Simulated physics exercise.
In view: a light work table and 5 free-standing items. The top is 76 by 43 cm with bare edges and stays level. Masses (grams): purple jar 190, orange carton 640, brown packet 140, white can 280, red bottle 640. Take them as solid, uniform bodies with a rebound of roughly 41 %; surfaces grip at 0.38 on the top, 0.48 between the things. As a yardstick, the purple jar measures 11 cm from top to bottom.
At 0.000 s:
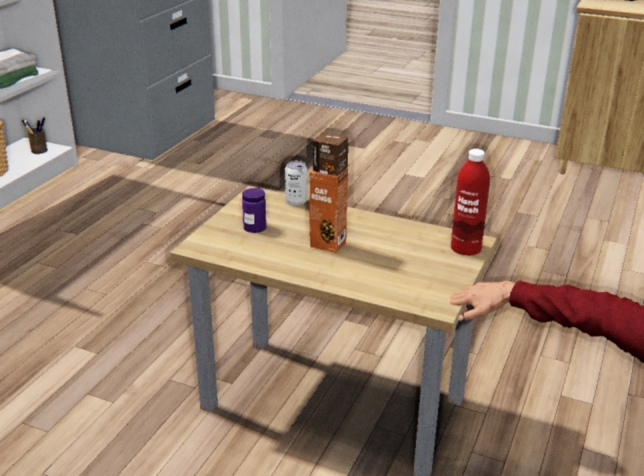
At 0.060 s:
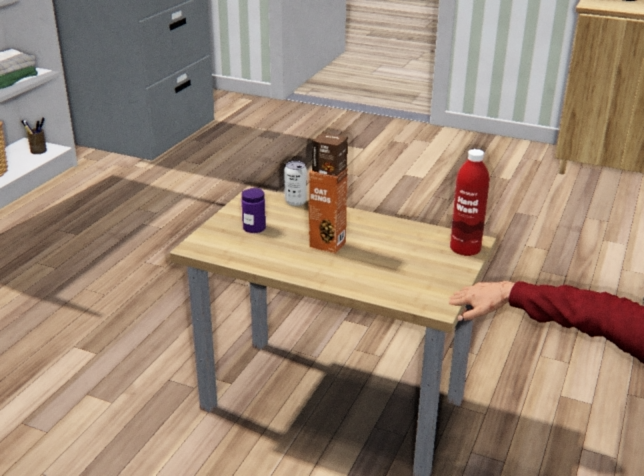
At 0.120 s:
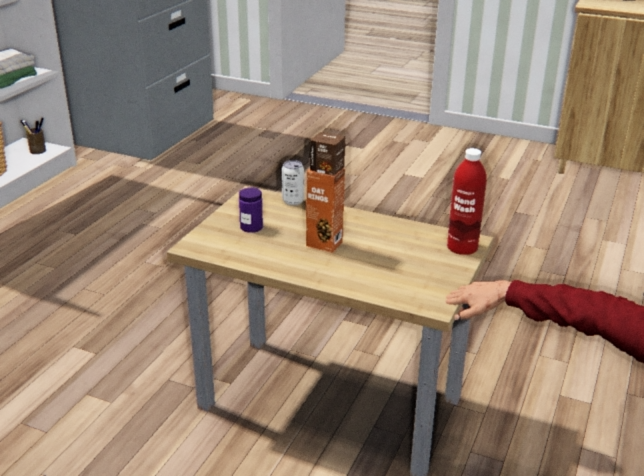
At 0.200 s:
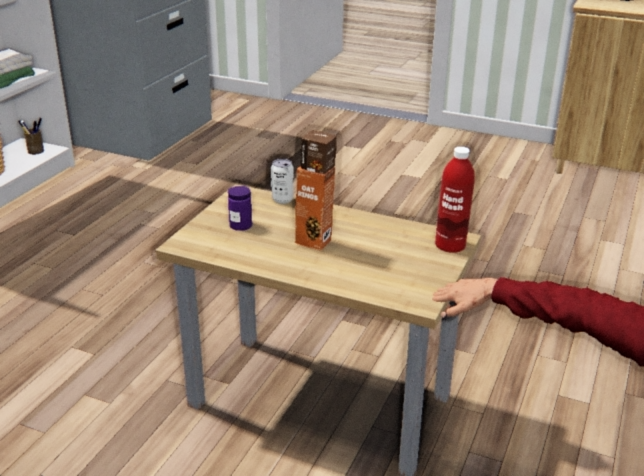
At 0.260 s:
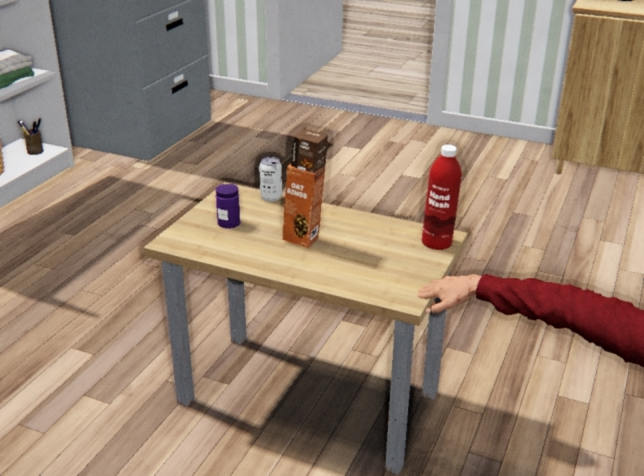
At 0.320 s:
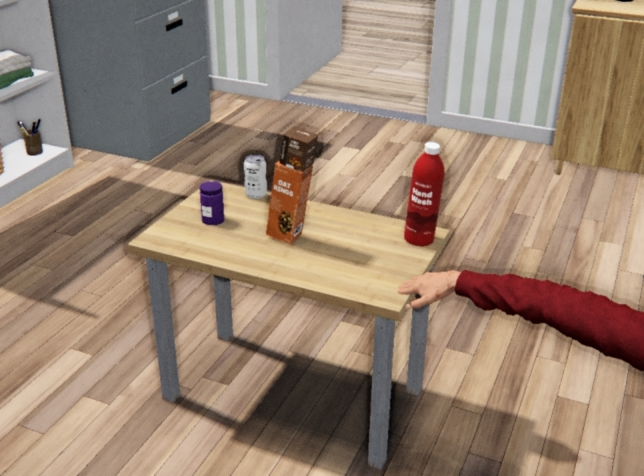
In a room with a wooden floor, a red-sleeved arm rested its hand on a small table's corner, then pushed it a short way left, carrying along the jar, can, cartons and red bottle.
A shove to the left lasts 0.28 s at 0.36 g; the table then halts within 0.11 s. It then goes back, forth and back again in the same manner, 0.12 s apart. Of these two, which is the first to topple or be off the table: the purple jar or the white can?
It is the former, the purple jar.
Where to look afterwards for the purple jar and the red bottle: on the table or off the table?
The purple jar ends off the table; the red bottle is still on the table.
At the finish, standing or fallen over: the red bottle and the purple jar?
The red bottle tips over; the purple jar falls over.
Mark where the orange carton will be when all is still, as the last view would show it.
Near (262, 218).
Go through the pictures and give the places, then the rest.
In the first picture, purple jar (254, 211); white can (296, 184).
In the second picture, red bottle (471, 202); orange carton (328, 208).
In the third picture, table 1 cm from its start; brown packet (328, 153); red bottle (468, 201).
In the fourth picture, table 3 cm from its start; brown packet (319, 152); orange carton (315, 206).
In the fifth picture, table 7 cm from its start; brown packet (309, 150) at 5° to upright; red bottle (443, 197).
In the sixth picture, table 12 cm from its start; purple jar (212, 203); white can (256, 178).
Around 0.82 s, table 9 cm from its start; purple jar shifted 10 cm near (191, 198); white can shifted 9 cm near (237, 174); orange carton on its side.
Around 1.52 s, table 19 cm from its start; purple jar and brown packet now off the table; white can shifted 6 cm near (216, 170); orange carton on its side.
Finally (2.7 s), off the table, purple jar and brown packet; on their side or leaning hard on the table, orange carton and red bottle; white can still in place (within 5 cm). Final places as that camera would see them, purple jar near (139, 341), white can near (295, 185). Purple jar went at 1.50 s; white can was never lost.
